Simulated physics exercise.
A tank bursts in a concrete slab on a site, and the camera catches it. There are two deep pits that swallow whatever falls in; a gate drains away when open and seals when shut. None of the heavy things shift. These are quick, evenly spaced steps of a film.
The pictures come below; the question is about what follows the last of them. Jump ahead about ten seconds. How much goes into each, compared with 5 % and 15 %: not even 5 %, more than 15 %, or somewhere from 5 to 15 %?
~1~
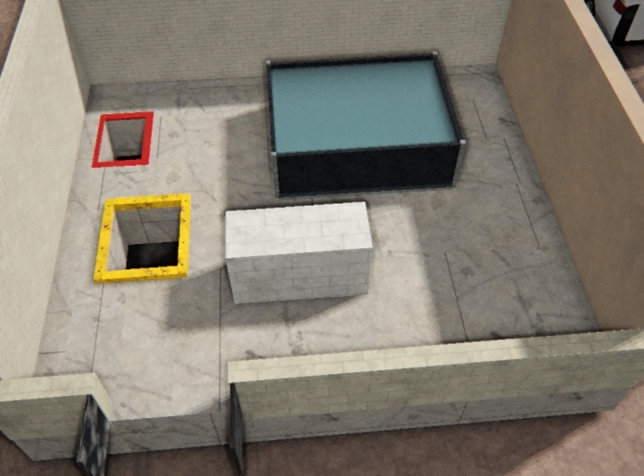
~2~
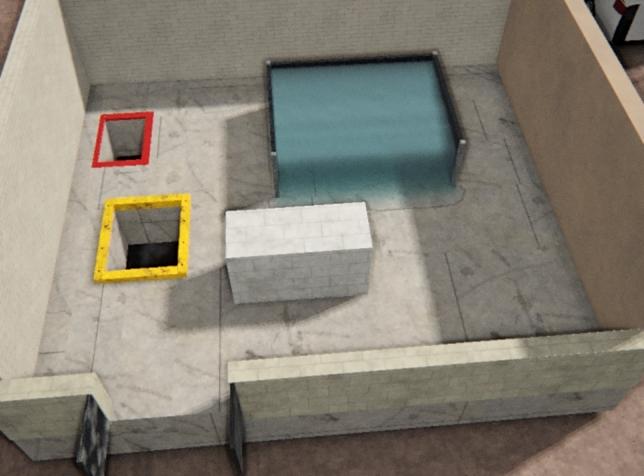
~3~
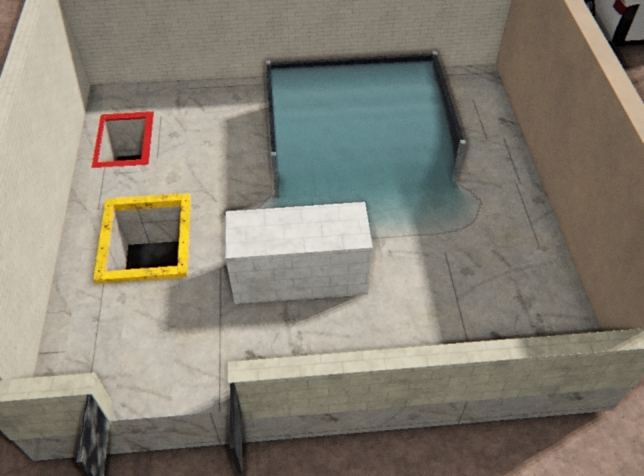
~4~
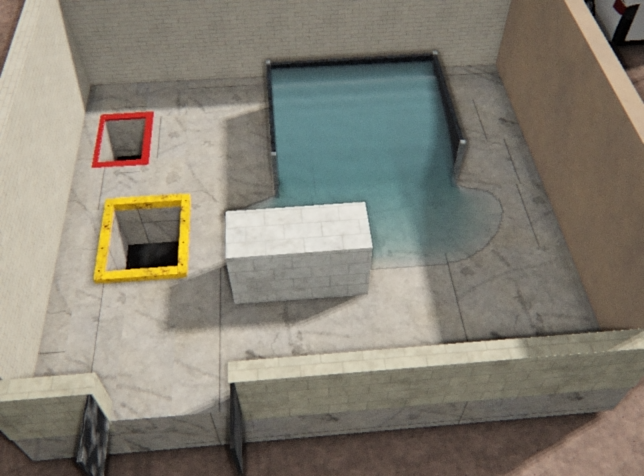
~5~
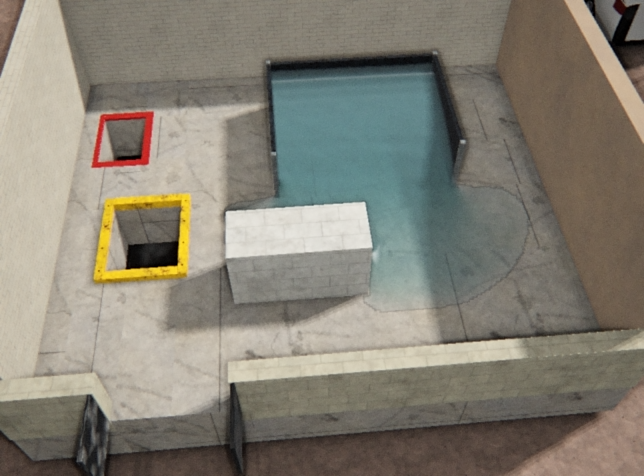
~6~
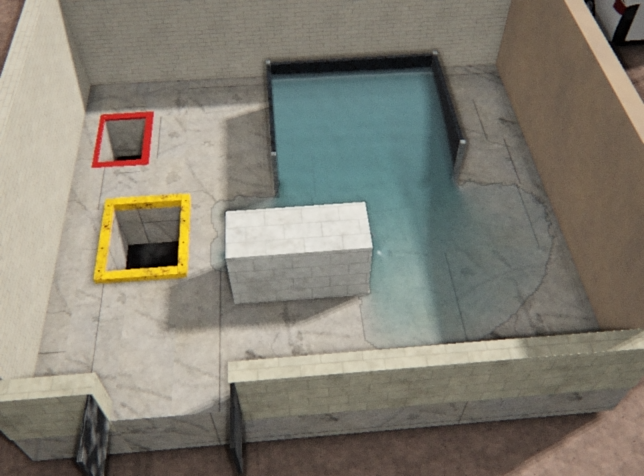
Compared with the marks: The gate gets from 5 to 15 %; the red pit gets from 5 to 15 %; the yellow pit gets from 5 to 15 %.
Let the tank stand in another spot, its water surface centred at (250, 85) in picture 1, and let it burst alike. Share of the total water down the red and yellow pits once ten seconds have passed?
Estimated shares - red: Some 4 in a hundred; yellow: Some 15 in a hundred.
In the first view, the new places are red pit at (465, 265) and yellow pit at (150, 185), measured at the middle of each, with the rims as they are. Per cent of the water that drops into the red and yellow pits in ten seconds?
Red share 45%, yellow share 2%.
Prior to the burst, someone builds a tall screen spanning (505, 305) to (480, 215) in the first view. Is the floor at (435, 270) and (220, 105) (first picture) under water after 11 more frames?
Taking them in the order asked, the first is inundated and the second is not reached.
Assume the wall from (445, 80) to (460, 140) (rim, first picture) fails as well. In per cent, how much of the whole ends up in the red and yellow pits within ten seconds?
In percent: Red 20, yellow 2.
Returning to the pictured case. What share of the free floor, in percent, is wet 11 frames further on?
My estimate is near 55 per cent.
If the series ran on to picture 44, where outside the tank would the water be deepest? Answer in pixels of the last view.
It should be close to (500, 103).
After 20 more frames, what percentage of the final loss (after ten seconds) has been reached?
It comes to around 35 per cent.
A moment on, water covers 35 % of the floor; the gate 0 %, the red pit 0 %, the yellow pit 1 %.
Next, water covers 55 % of the floor; the gate 0 %, the red pit 0 %, the yellow pit 5 %.
Then, water covers 75 % of the floor; the gate 0 %, the red pit 1 %, the yellow pit 9 %.
Later, water covers 95 % of the floor; the gate 2 %, the red pit 2 %, the yellow pit 9 %.
In the end, water covers 100 % of the floor; the gate 7 %, the red pit 11 %, the yellow pit 9 %.
